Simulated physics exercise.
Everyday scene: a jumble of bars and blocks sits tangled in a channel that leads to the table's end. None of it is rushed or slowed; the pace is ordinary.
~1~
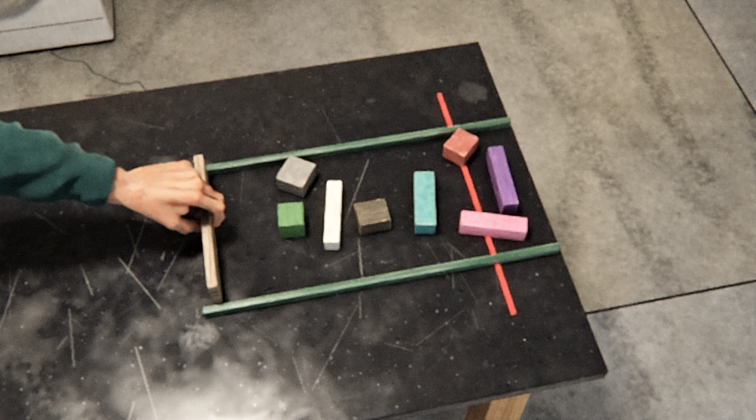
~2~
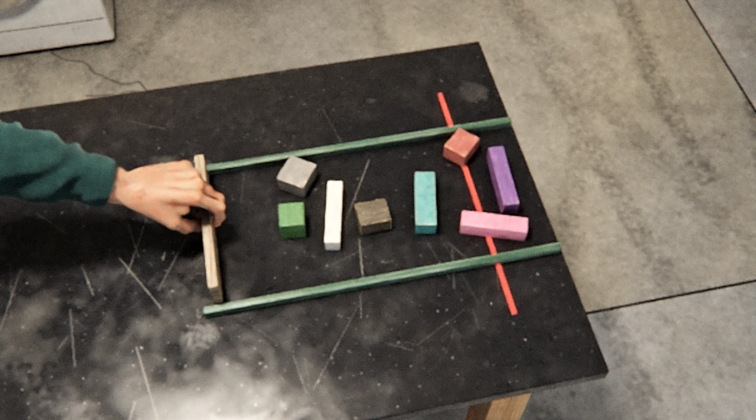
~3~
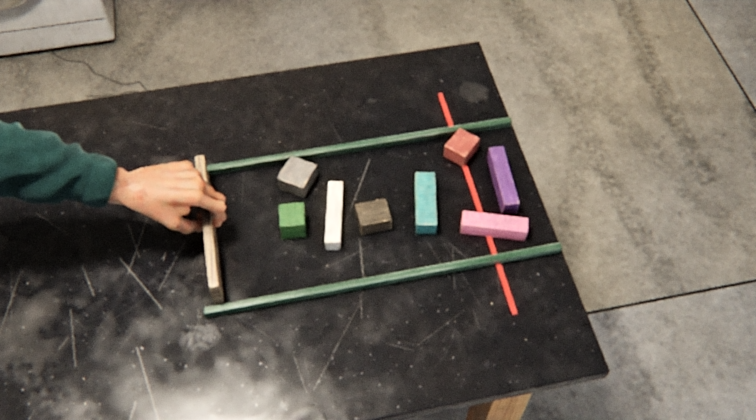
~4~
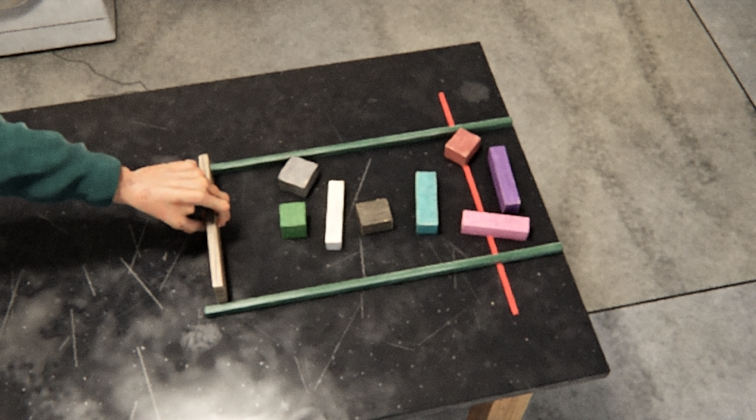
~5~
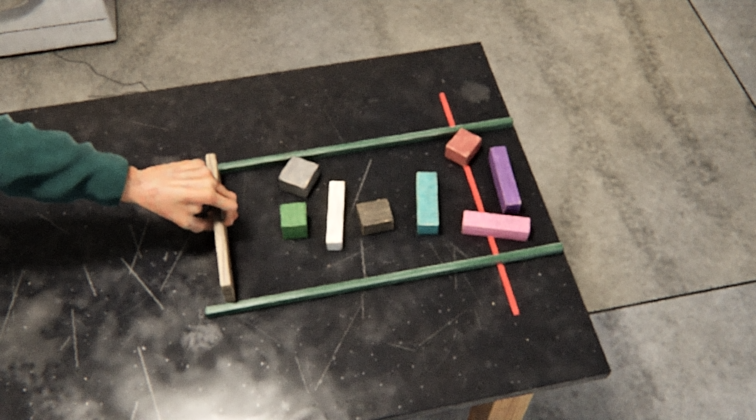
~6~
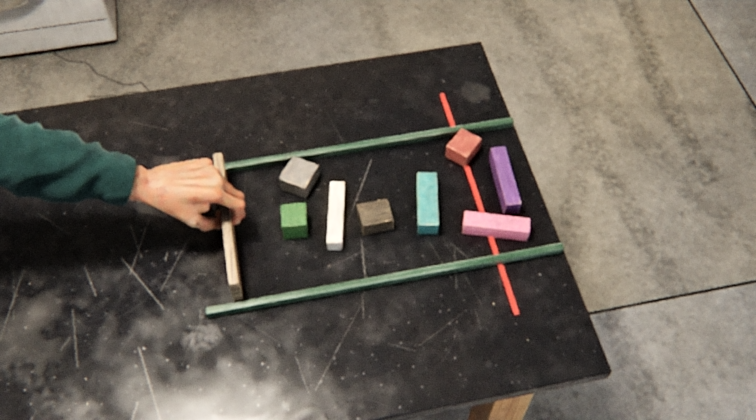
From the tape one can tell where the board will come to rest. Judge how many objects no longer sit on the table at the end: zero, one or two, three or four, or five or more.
Lost: Three or four.
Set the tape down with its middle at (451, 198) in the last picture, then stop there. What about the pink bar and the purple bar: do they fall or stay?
Well, the pink bar topples off and the purple bar topples off.
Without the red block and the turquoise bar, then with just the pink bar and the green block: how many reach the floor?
Fallen: 1, and 1 in the other try.
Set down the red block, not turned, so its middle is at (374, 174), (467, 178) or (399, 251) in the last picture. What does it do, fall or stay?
Trying each place in order, it remains in place, it drops down and it remains in place.
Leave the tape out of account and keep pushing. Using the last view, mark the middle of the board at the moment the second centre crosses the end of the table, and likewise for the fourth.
First roughly (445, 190), later roughly (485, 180).
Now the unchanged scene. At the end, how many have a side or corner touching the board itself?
Counting them up gives 2.
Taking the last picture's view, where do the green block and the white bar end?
The green block at (489, 187), the white bar at (507, 186).
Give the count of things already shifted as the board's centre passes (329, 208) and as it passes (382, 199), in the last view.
Note: First position 4; second position 6.
Soon after, none off yet; purple bar at rest near (505, 180); pink bar at rest near (496, 226); red block at rest near (463, 148).
After that, none off yet; purple bar at rest near (505, 180); pink bar displaced a little near (533, 226); red block at rest near (463, 148).
In the end, the number that fall off is three or four; gone, turquoise bar, pink bar and purple bar.
